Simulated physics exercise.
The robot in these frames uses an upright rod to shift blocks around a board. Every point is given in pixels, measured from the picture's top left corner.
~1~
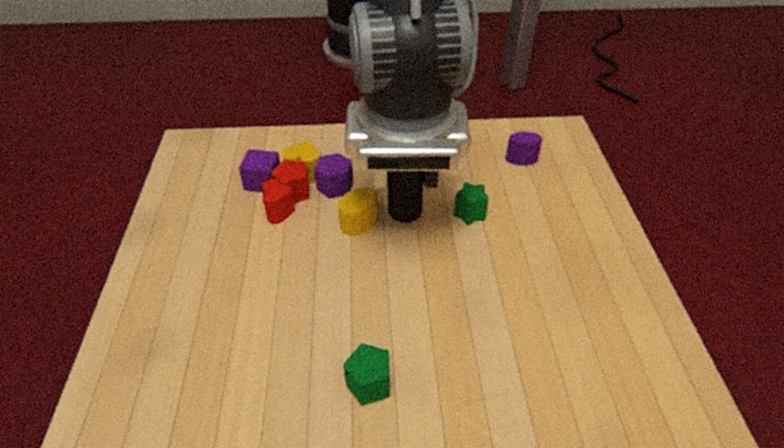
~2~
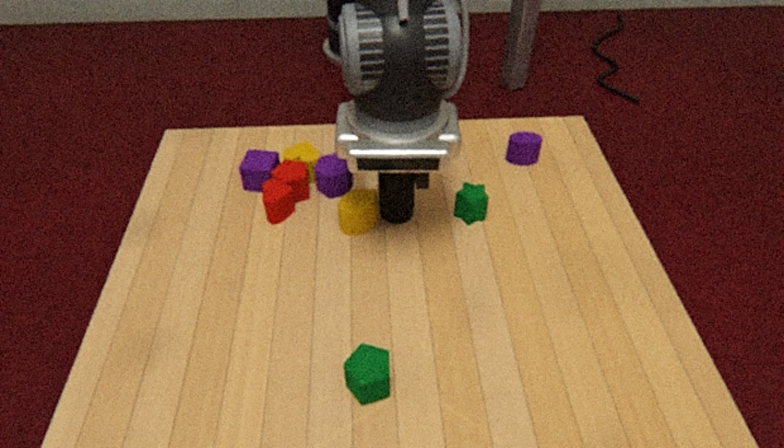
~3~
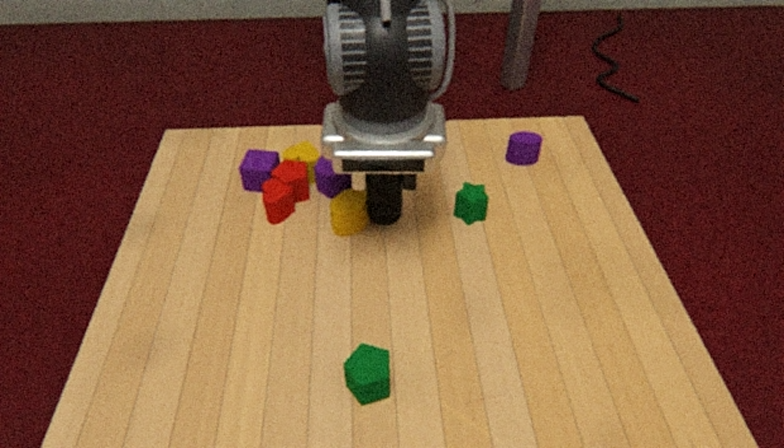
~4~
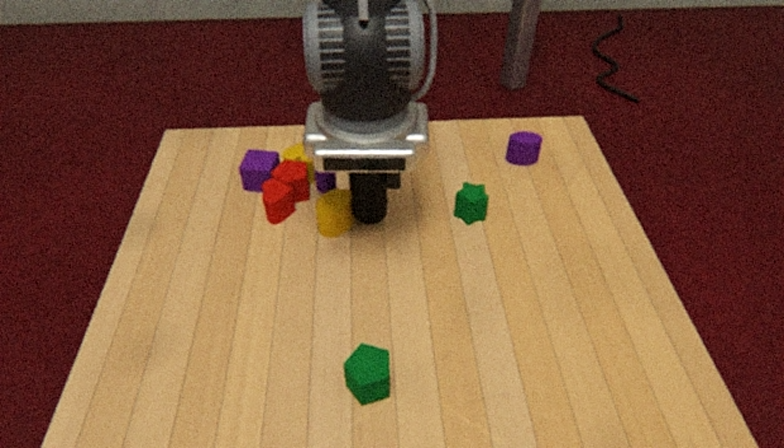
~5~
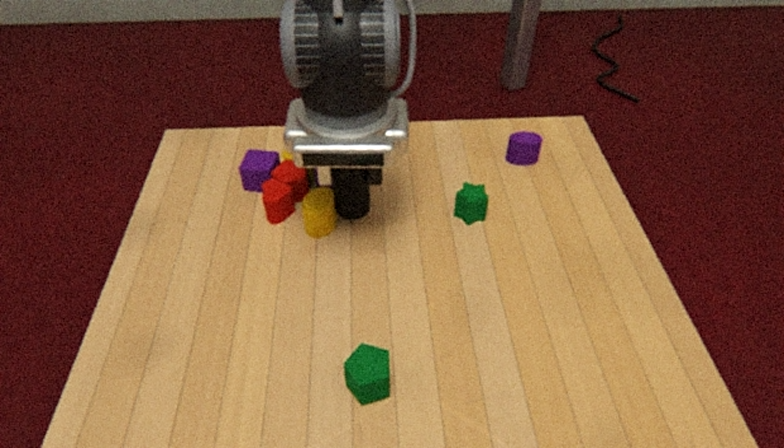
The robot's upright rod moves left across the board, pushing the yellow block toward the red blocks.
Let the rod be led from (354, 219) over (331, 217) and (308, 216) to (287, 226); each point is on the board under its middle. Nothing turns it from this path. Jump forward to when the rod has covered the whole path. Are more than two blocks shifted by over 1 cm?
It seems not.
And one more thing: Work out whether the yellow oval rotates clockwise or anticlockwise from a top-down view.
The answer is counter-clockwise.
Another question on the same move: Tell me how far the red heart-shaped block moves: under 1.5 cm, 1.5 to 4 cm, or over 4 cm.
Shift of 1.5 to 4 cm.
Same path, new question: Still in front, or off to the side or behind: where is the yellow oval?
I'd say it is still being pushed.
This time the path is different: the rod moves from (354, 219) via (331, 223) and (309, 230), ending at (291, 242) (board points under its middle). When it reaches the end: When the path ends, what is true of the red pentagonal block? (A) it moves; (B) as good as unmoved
B - as good as unmoved.
On the path given first. Halfway along, rod (318, 206); red heart-shaped block (262, 189); yellow oval (285, 203), turned 30° anticlockwise.
At the end, rod (285, 216); red heart-shaped block (246, 188), turned 20° clockwise; red pentagonal block not moved; yellow oval (250, 213), turned 30° anticlockwise.
